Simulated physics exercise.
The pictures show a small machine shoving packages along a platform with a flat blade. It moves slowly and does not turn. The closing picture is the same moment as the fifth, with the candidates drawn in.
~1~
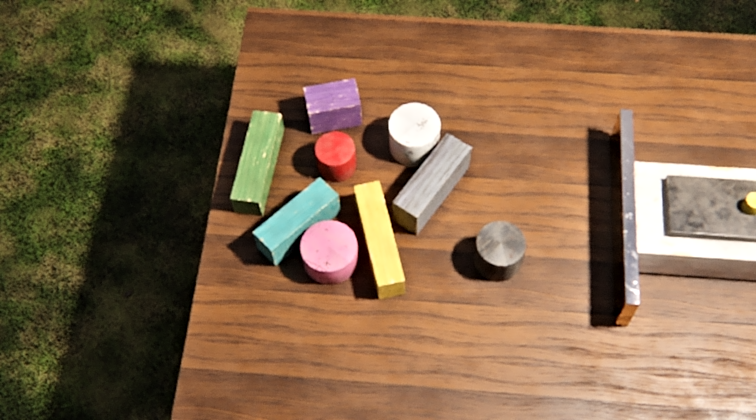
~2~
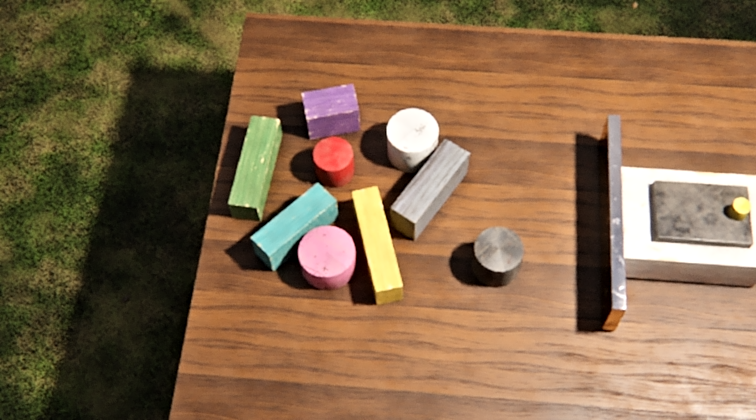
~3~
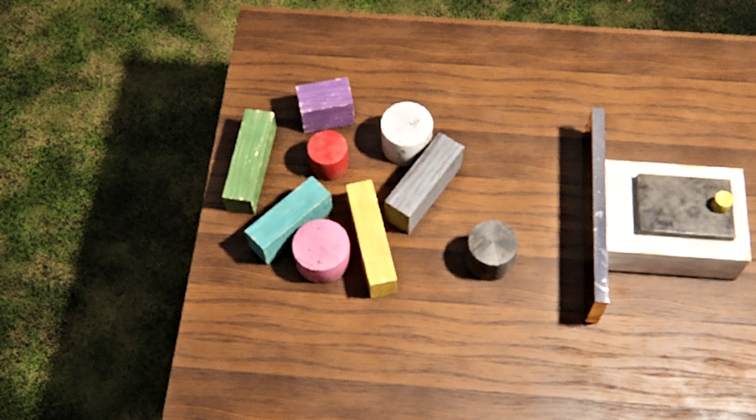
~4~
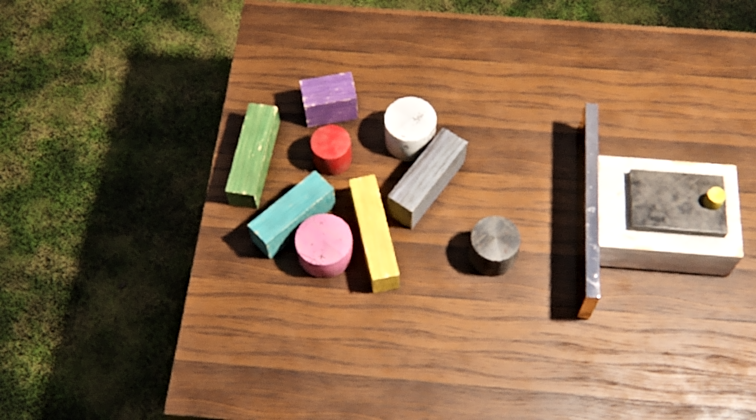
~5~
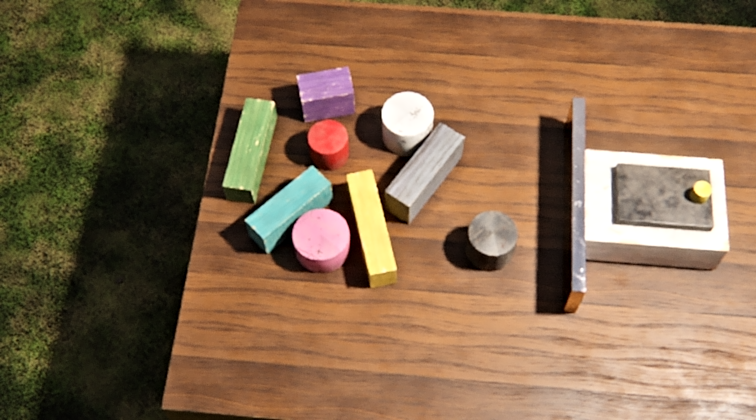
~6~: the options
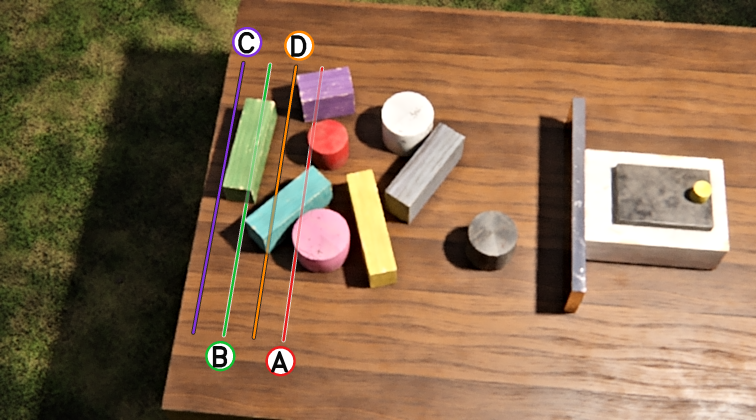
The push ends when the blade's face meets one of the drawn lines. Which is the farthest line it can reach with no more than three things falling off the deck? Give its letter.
Stop at D.
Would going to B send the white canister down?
By then, no.
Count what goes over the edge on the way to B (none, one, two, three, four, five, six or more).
In all, five.
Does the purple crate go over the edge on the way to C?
No.
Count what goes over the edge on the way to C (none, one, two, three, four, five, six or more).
In all, six or more.
On the marked copy, A at (304, 195); B at (249, 191); C at (220, 188); D at (276, 193).
Following D. Soon after the start, robot (546, 187); black canister (433, 237); green bar (251, 150).
Later, robot (437, 179); green bar (241, 145); turquoise bar (245, 195).
In the end, robot (352, 173); green bar over the edge; pink canister over the edge; three fallen.
As for the rest, A is within the limit but short; B drops five; C drops eight.
